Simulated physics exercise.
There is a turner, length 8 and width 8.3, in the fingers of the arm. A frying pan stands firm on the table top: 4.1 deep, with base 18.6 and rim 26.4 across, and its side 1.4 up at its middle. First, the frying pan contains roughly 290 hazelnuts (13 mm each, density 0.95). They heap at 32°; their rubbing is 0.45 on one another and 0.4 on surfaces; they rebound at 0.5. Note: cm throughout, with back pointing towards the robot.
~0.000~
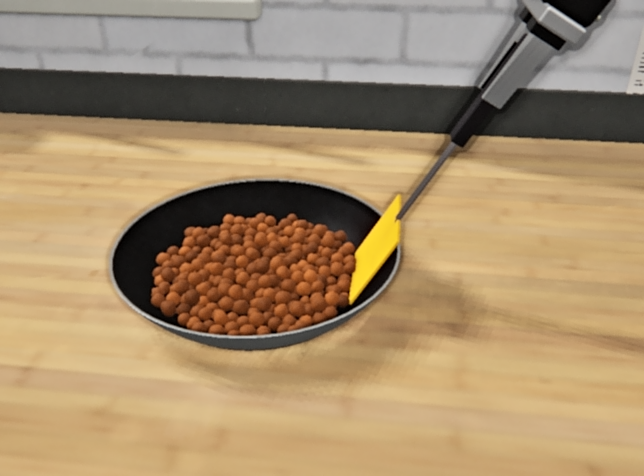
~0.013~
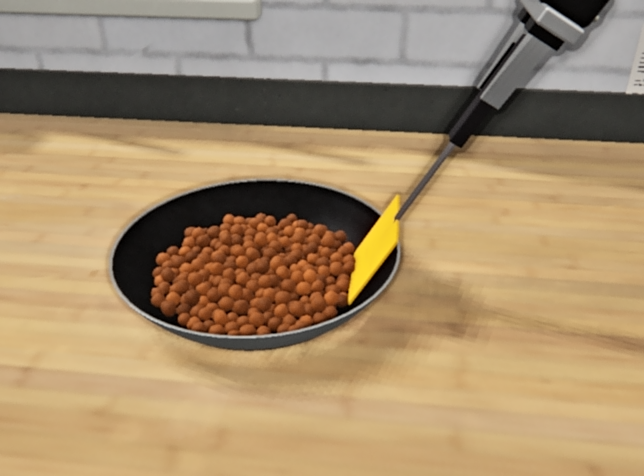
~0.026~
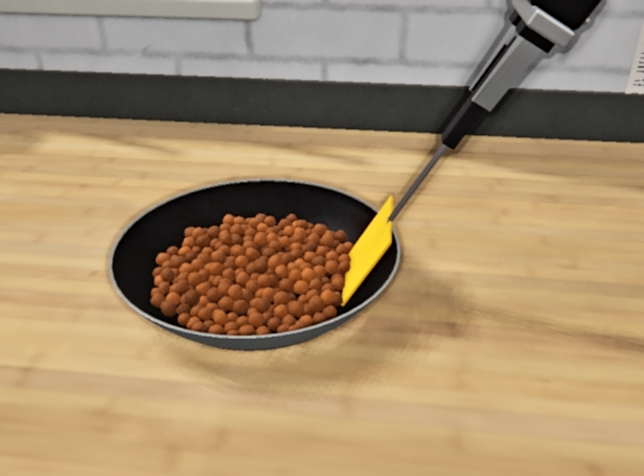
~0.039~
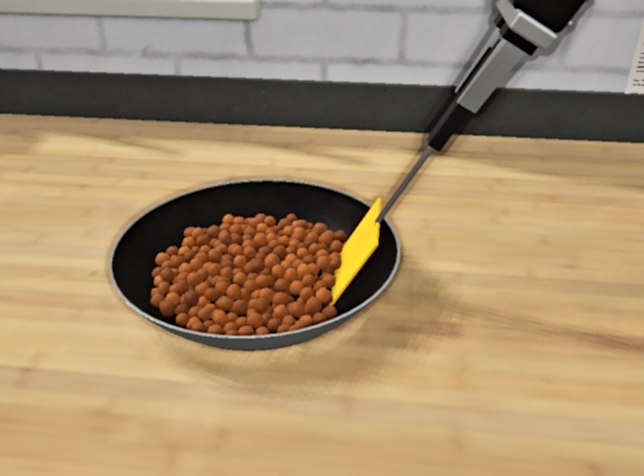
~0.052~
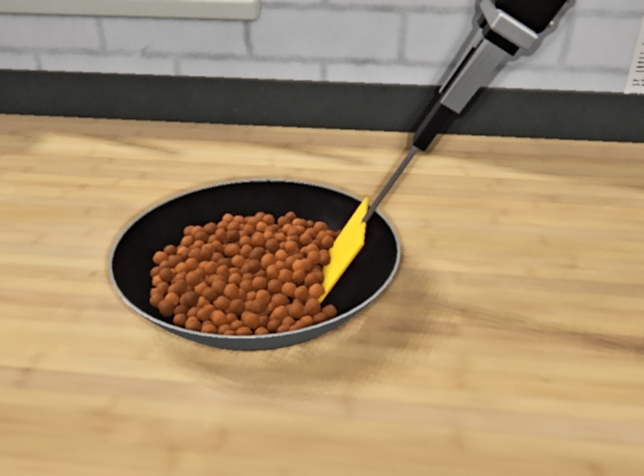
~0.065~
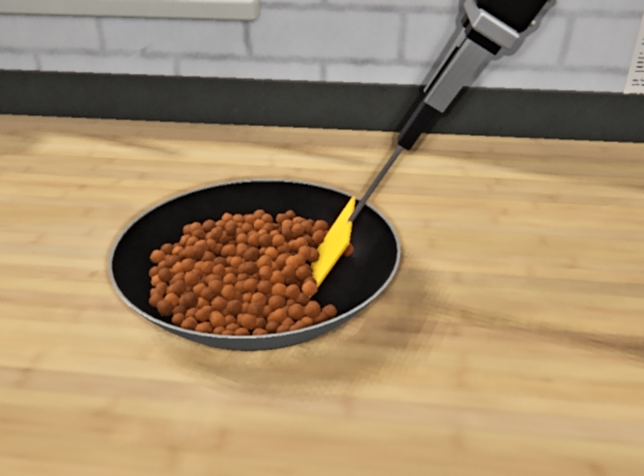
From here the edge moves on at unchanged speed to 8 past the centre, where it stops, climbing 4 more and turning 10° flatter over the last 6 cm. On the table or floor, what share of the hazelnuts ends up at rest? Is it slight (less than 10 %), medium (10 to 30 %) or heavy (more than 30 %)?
Medium.
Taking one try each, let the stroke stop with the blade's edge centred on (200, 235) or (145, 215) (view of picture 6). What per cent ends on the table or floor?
Roughly 5 and 30 per cent.
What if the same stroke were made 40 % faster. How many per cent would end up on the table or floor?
Roughly 25 per cent, I'd say.
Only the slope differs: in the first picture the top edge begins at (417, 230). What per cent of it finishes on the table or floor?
I'd estimate around 20 per cent.
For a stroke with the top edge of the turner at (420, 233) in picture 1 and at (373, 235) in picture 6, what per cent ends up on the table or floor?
20 per cent.
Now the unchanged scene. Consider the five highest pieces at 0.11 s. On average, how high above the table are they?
I'd put them at about 5 centimetres above the table.
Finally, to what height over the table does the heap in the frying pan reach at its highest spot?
It reaches roughly 4.5 cm.
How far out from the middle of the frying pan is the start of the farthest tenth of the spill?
I'd put it at about 60 centimetres.
After 0.11 s, sloping 61°, highest piece 7 above the table; 292 in the frying pan.
After 0.16 s, sloping 58°, highest piece 7 above the table; 292 in the frying pan.
After 0.38 s, sloping 51°, highest piece 9 above the table; 238 in the frying pan, 49 on the table or floor, 5 on the blade or in flight.
After 1.43 s, sloping 51°, highest piece 4 above the table; 238 in the frying pan, 54 on the table or floor.
In the end, 238 in the frying pan, 54 on the table or floor. That is 18 % on the table or floor.
